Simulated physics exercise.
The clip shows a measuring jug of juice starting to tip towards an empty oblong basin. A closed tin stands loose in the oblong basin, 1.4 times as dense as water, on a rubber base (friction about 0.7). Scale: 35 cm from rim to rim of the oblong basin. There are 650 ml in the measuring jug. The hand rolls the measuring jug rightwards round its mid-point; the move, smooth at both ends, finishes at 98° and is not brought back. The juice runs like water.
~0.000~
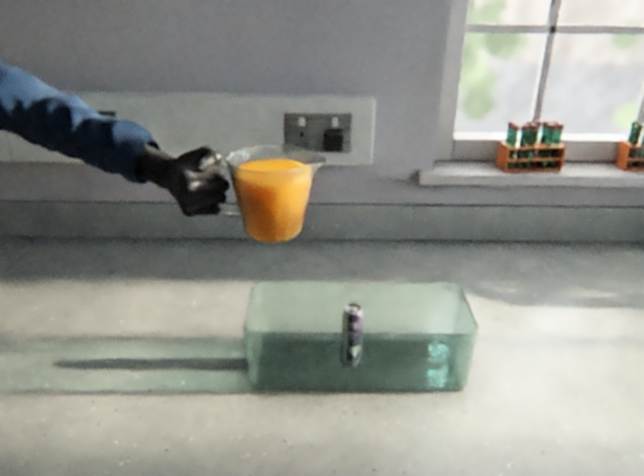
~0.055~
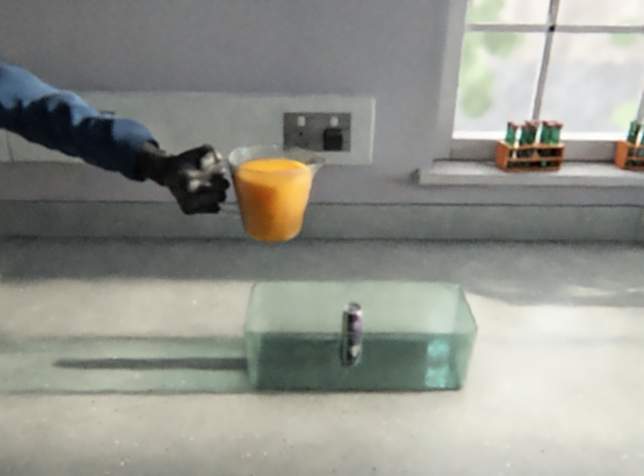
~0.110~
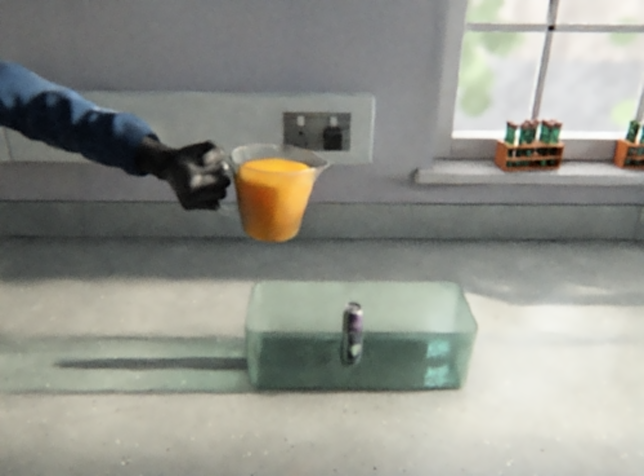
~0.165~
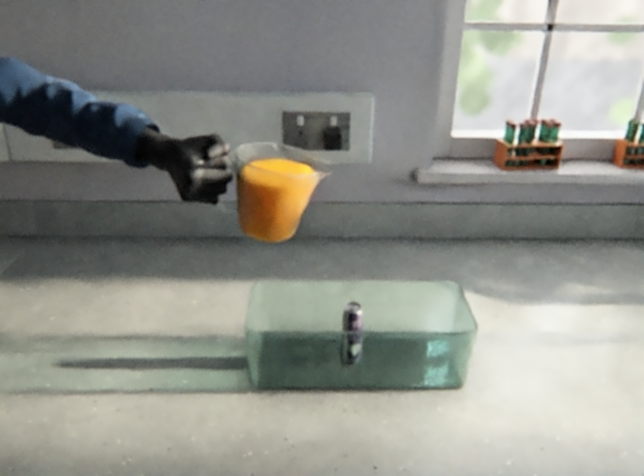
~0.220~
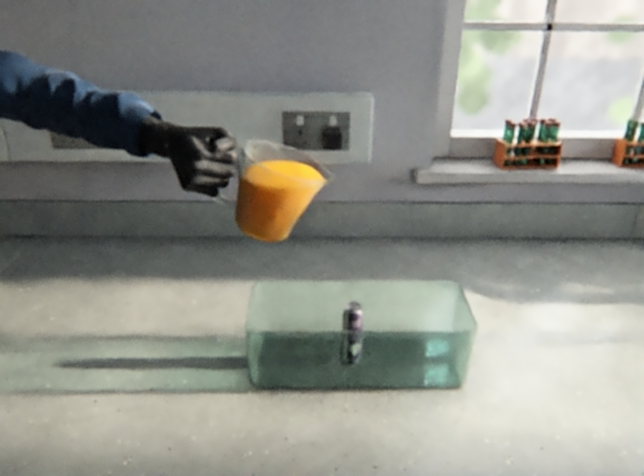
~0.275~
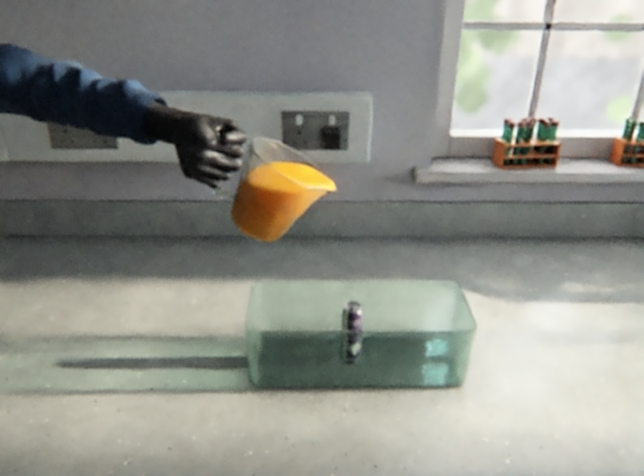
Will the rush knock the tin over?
The tin stays up.
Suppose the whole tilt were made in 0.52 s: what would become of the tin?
The tin remains upright.
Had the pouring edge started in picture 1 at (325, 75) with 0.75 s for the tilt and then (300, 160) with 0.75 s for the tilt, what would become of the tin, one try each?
First it remains upright; then it goes over.
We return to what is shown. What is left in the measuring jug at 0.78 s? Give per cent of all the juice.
About 10 per cent.
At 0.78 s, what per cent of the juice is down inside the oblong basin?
About 68 per cent.
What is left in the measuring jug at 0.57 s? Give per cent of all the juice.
Some 54 per cent.
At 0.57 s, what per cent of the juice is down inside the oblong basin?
Some 14 per cent.
By 0.57 s the tilt is 84° and 53 per cent is still to pour; the tin stands where it began.
By 0.78 s the tilt is 98° and 11 per cent is still to pour; the tin stands where it began.
By 1.01 s the tilt is 98° and 1 per cent is still to pour; the tin stands where it began.
By 1.25 s the tilt is 98° and 0 per cent is still to pour; the tin stands where it began.
At rest the tin stands where it began.
